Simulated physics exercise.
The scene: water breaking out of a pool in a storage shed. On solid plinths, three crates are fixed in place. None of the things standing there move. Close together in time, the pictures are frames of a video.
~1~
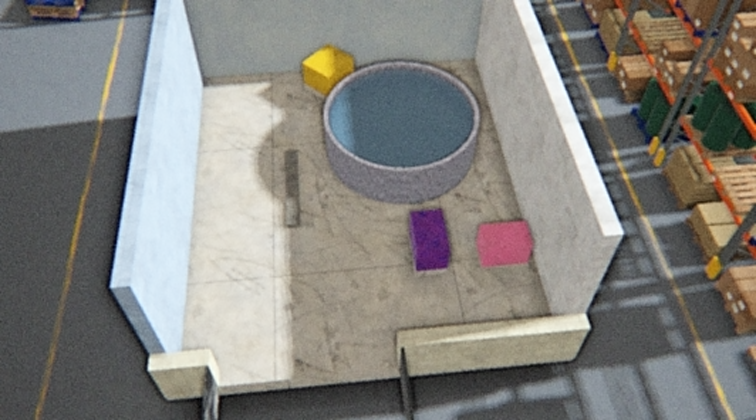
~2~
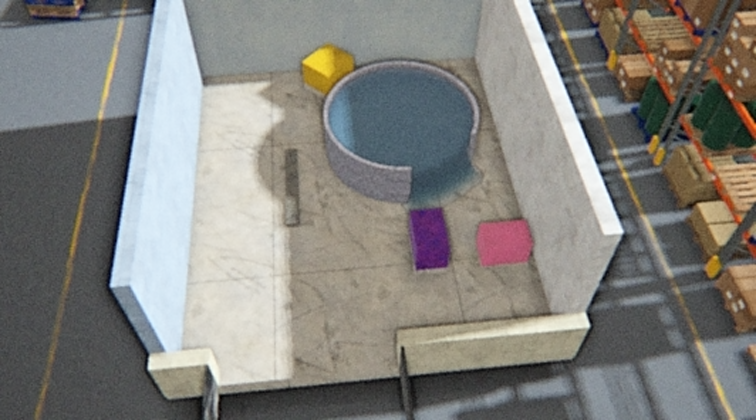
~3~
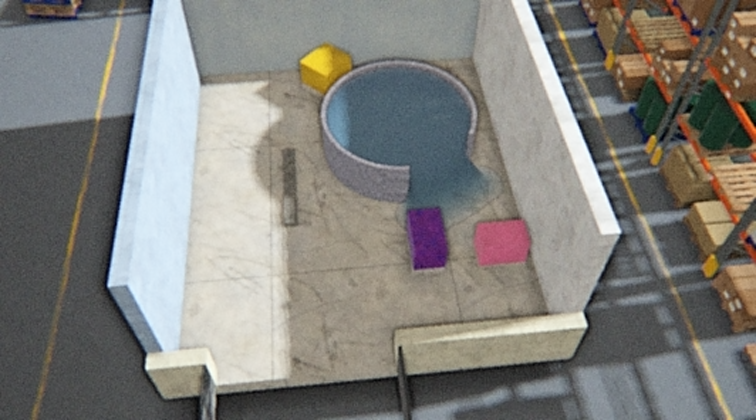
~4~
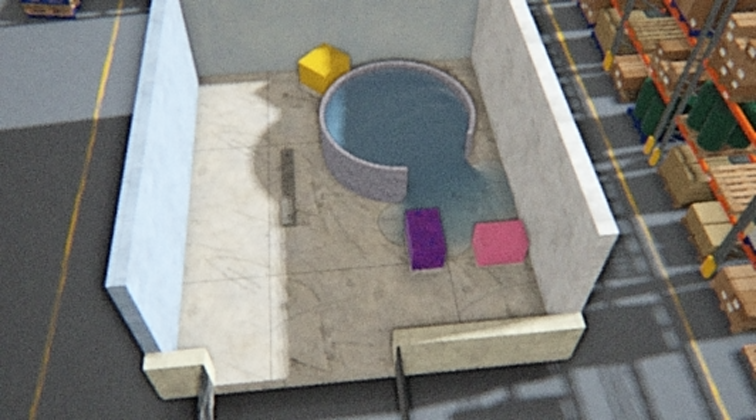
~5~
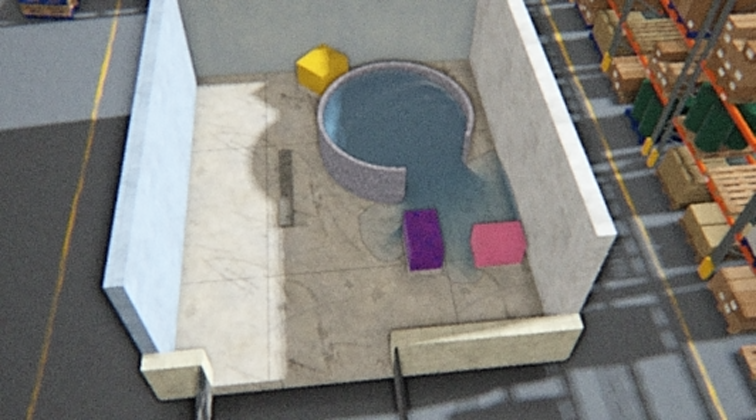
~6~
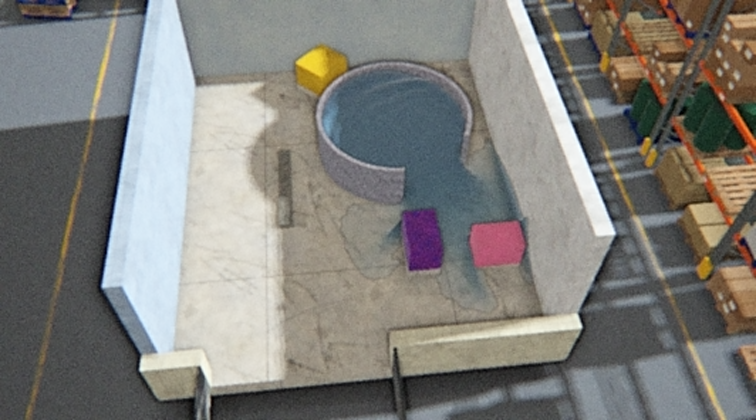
In this clip, a round tank of still water stands in a walled enclosure until a gap opens at its front right, and water pours out, spreading across the floor around a purple block and a pink block.
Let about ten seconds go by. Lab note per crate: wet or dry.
At the end, the purple crate gets touched by the water. The yellow crate gets touched by the water. The pink crate gets touched by the water.
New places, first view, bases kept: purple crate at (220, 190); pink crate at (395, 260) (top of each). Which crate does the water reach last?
That's the crate marked yellow.
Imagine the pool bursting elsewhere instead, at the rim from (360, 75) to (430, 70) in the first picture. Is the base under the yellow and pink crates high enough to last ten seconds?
Taking them in turn, the yellow is overtopped and the pink is overtopped.
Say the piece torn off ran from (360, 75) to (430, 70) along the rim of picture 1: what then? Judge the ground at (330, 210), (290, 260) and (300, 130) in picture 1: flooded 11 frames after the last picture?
Point by point: Unwetted, unwetted, drenched.
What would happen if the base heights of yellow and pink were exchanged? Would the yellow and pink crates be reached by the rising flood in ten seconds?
Briefly, the yellow crate is inundated and the pink crate is inundated.
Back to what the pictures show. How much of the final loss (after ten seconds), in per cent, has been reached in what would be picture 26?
Working it through, I arrive at 10 per cent.
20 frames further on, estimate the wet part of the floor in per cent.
That works out to some 70 in a hundred.
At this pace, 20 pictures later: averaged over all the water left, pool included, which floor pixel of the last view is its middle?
The water centres close to (416, 198).
A moment on, water covers 30 % of the floor; the purple crate water round its plinth, the yellow crate not reached, the pink crate water round its plinth.
Next, water covers 45 % of the floor; the purple crate water round its plinth, the yellow crate not reached, the pink crate water round its plinth.
Then, water covers 70 % of the floor; the purple crate water round its plinth, the yellow crate not reached, the pink crate water round its plinth.
Later, water covers 100 % of the floor; the purple crate water round its plinth, the yellow crate water round its plinth, the pink crate water round its plinth.
In the end, water covers 100 % of the floor; the purple crate was topped, the yellow crate was topped, the pink crate was topped.
